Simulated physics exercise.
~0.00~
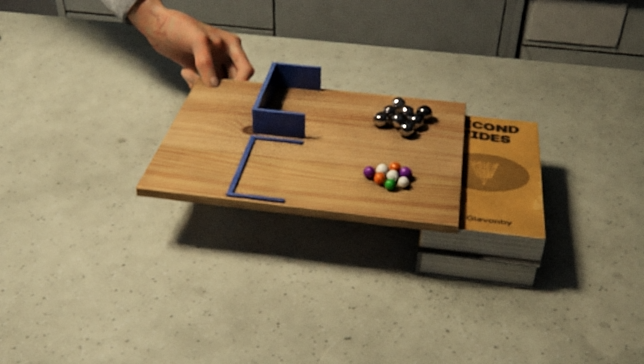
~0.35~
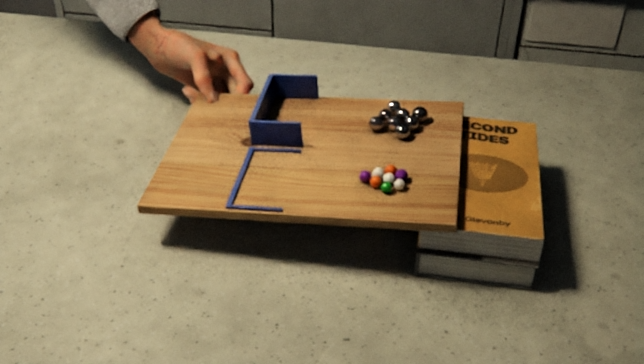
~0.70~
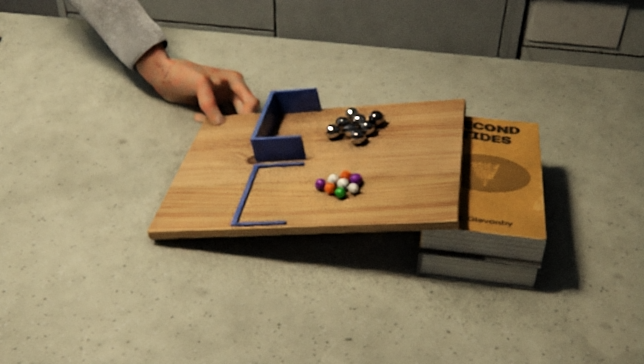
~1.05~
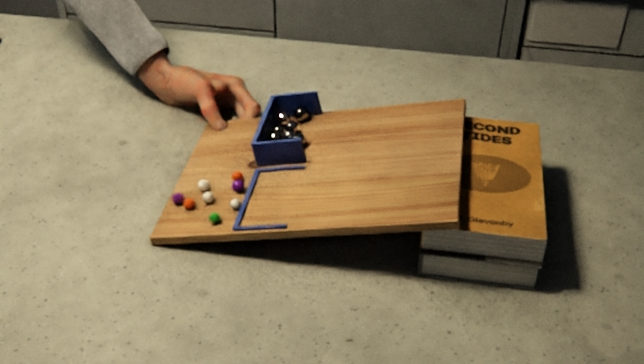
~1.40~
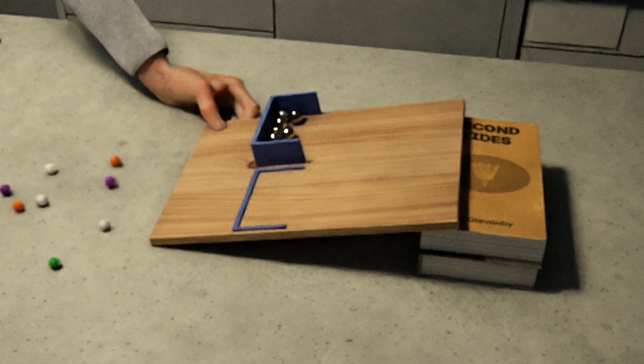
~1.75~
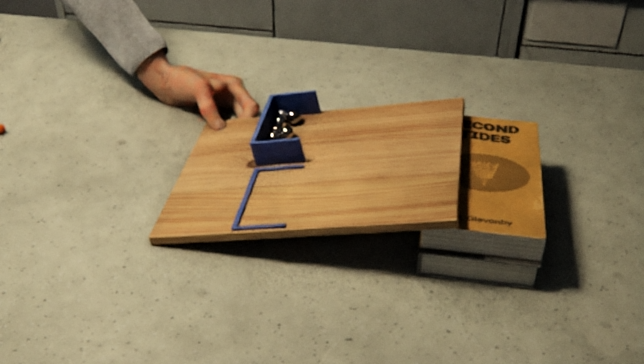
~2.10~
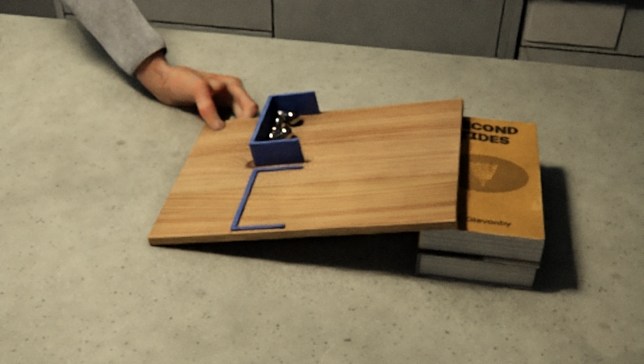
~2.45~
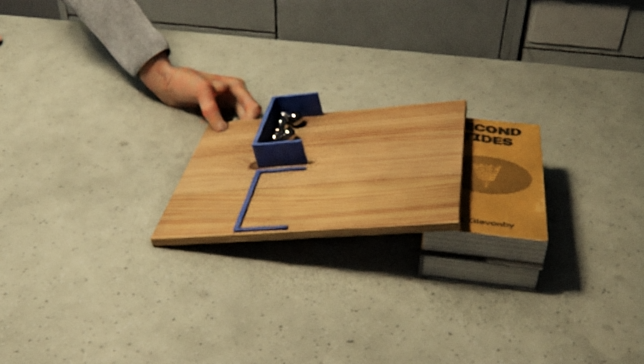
On a grey counter, a hand lowers the left end of a wooden board propped on books; shiny dark balls slide left and gather behind a tall blue barrier, while colourful balls pass over a low blue strip, roll off the board and leave view.
